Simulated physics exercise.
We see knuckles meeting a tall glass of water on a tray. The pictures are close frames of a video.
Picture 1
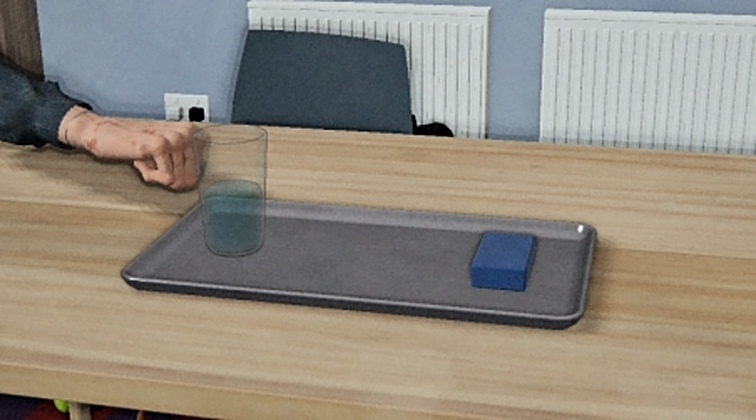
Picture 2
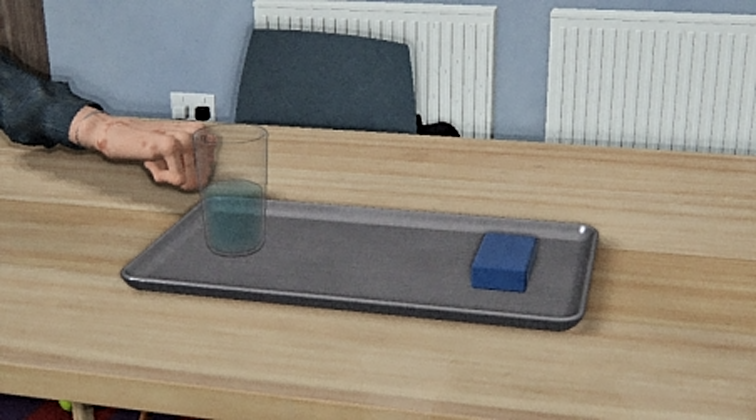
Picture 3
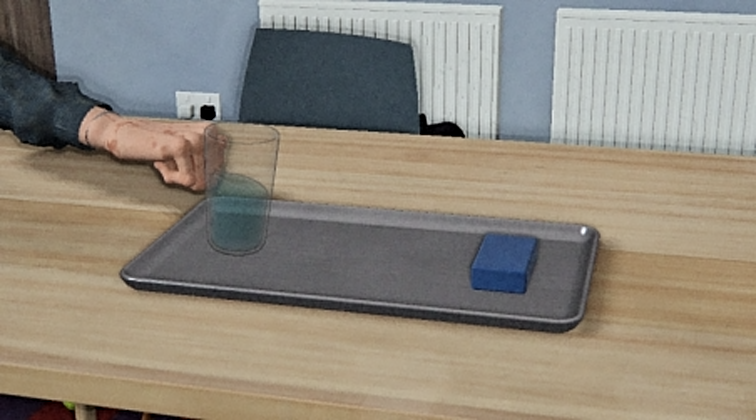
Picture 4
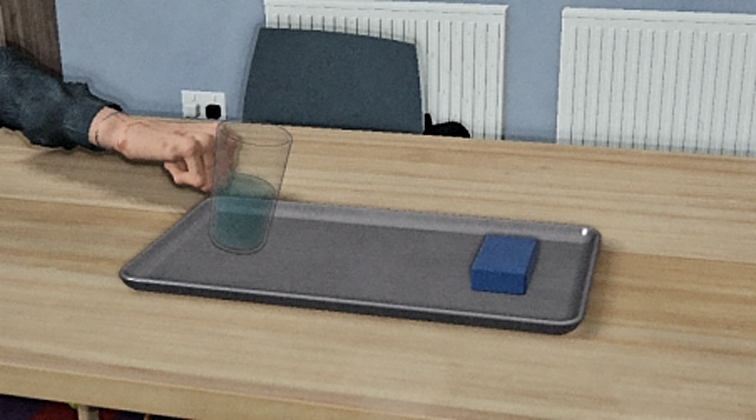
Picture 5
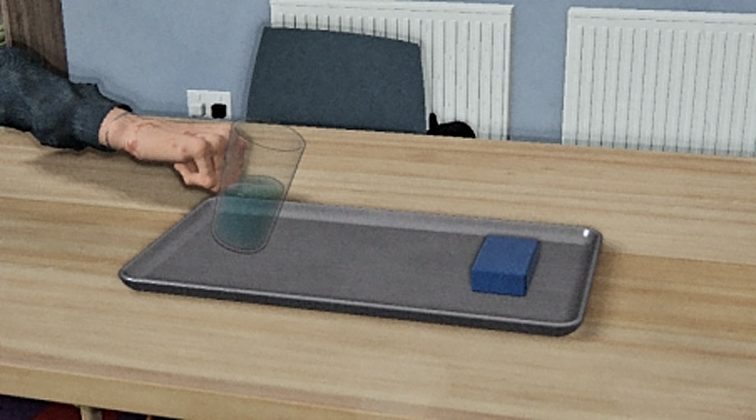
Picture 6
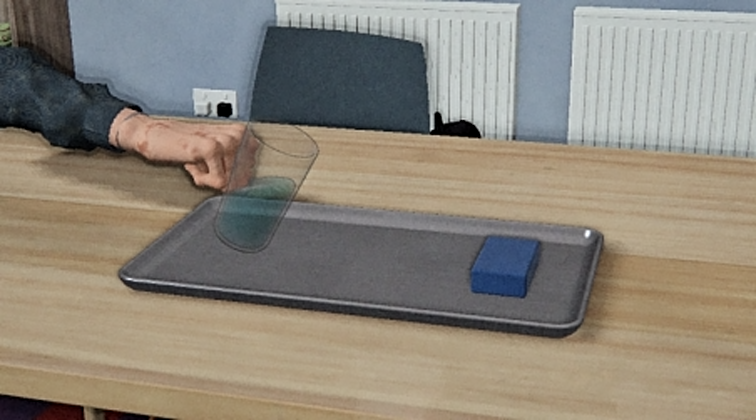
In a room with a pale wooden table, seen from slightly above, white radiators and a dark chair stand against a blue wall behind. A grey tray holds a tall clear glass of blue-green water on the left and a blue block on the right. The knuckles of a dark-sleeved arm push rightward against the glass, which leans steadily further right, while the view shifts slightly left.
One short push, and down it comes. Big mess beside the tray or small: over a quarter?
After the fall under a quarter gets off the tray.
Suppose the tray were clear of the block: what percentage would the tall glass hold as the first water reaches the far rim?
Some 50 per cent.
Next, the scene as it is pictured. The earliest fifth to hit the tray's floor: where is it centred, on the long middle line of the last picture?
Near (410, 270).
A moment on, the tall glass is falling and 100 per cent is in the glass, 0 on the tray and 0 above or beyond its rim.
Next, the tall glass lies on its side and 100 per cent is in the glass, 0 on the tray and 0 above or beyond its rim.
Then the tall glass lies on its side and 59 per cent is in the glass, 34 on the tray and 8 above or beyond its rim.
Later the tall glass lies on its side and 28 per cent is in the glass, 64 on the tray and 8 above or beyond its rim.
At rest 93 per cent is held by tray and glass, 7 is off the tray.
